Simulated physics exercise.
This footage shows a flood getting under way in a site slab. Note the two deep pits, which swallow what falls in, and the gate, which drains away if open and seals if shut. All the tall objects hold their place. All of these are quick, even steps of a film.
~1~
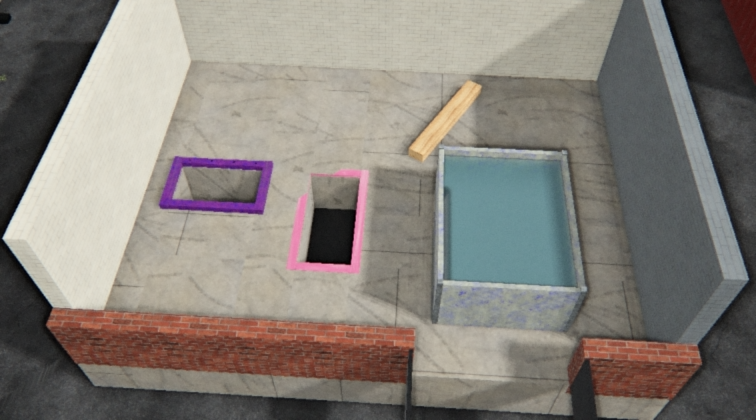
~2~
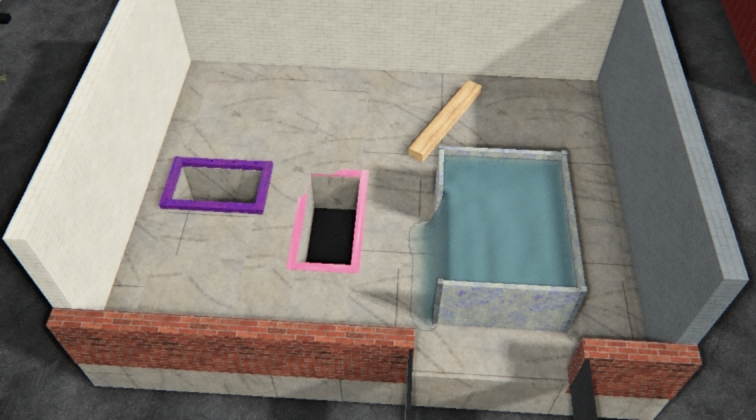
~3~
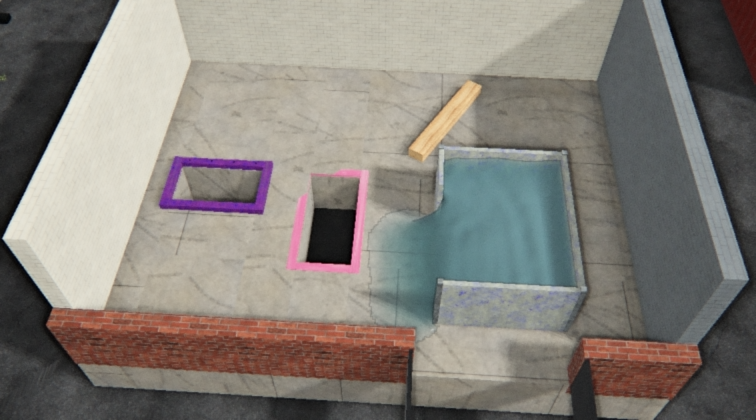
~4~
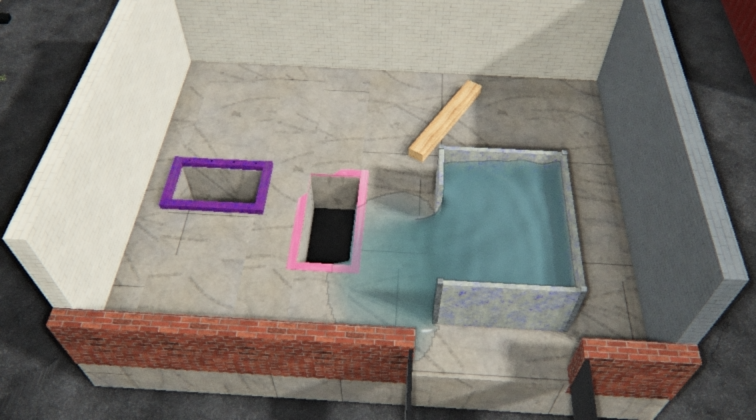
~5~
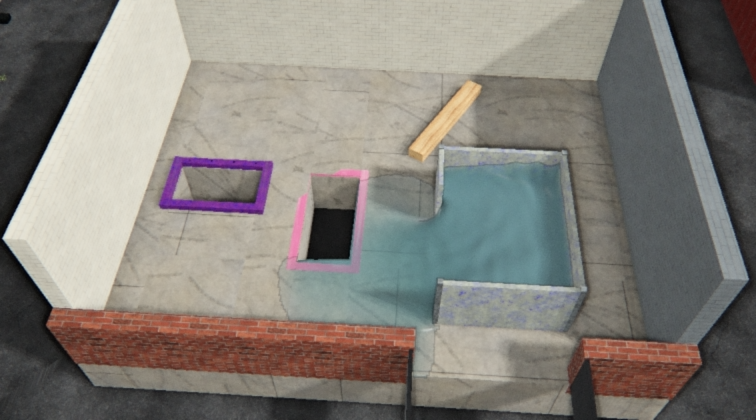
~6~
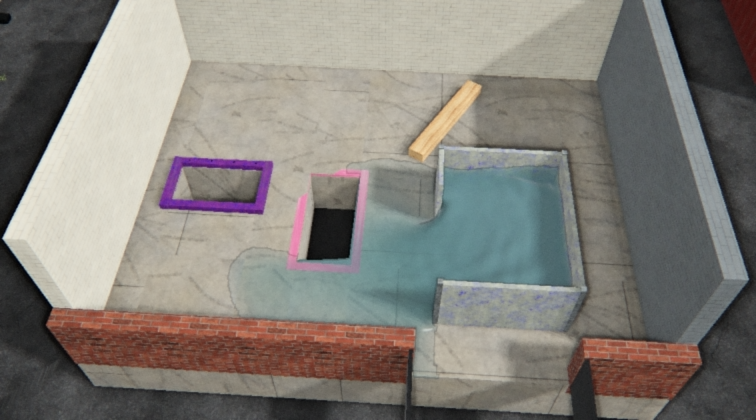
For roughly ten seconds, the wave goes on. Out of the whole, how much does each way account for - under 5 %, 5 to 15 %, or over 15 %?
The gate ends up low - beneath five per cent. The pink pit ends up high - past fifteen per cent. The purple pit ends up mid-range - five to fifteen per cent.
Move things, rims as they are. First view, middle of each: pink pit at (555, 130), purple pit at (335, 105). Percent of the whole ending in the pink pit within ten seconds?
The pink pit takes 8 per cent.
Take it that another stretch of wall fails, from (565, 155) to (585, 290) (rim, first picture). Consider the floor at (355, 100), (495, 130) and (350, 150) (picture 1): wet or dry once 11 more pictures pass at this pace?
Result, in sequence: Untouched by the flood; inundated; untouched by the flood.
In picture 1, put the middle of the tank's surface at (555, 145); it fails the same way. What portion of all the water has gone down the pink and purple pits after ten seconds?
Ten seconds on: Pink pit 60 percent, purple pit 2 percent.
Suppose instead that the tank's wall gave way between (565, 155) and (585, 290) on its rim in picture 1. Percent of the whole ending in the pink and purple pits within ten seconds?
I'd say the pink pit gets around 12 percent and the purple pit around 0 percent.
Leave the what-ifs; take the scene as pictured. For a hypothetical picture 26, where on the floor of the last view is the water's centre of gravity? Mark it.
I'd put it at around (315, 253).
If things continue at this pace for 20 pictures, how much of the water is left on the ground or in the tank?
Some 66 per cent.
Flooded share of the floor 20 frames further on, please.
40 %.
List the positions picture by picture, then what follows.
The first frame shows still water in the water tank at (506, 217).
In the second frame, water pours out at (439, 260) and has run to (431, 327).
In the third frame, the front is at (390, 220), out from the gap at (439, 261).
In the fourth frame, the front is at a hidden place, out from the gap at (439, 262).
In the fifth frame, water pours out at (439, 263) and has run to (286, 290).
In the sixth frame, the front is at (234, 276), out from the gap at (439, 262).
A moment on, water covers 25 % of the floor; the gate 0 %, the pink pit 15 %, the purple pit 0 %.
Next, water covers 25 % of the floor; the gate 0 %, the pink pit 23 %, the purple pit 0 %.
Then, water covers 40 % of the floor; the gate 0 %, the pink pit 30 %, the purple pit 4 %.
Later, water covers 60 % of the floor; the gate 1 %, the pink pit 40 %, the purple pit 9 %.
In the end, water covers 70 % of the floor; the gate 1 %, the pink pit 52 %, the purple pit 10 %.
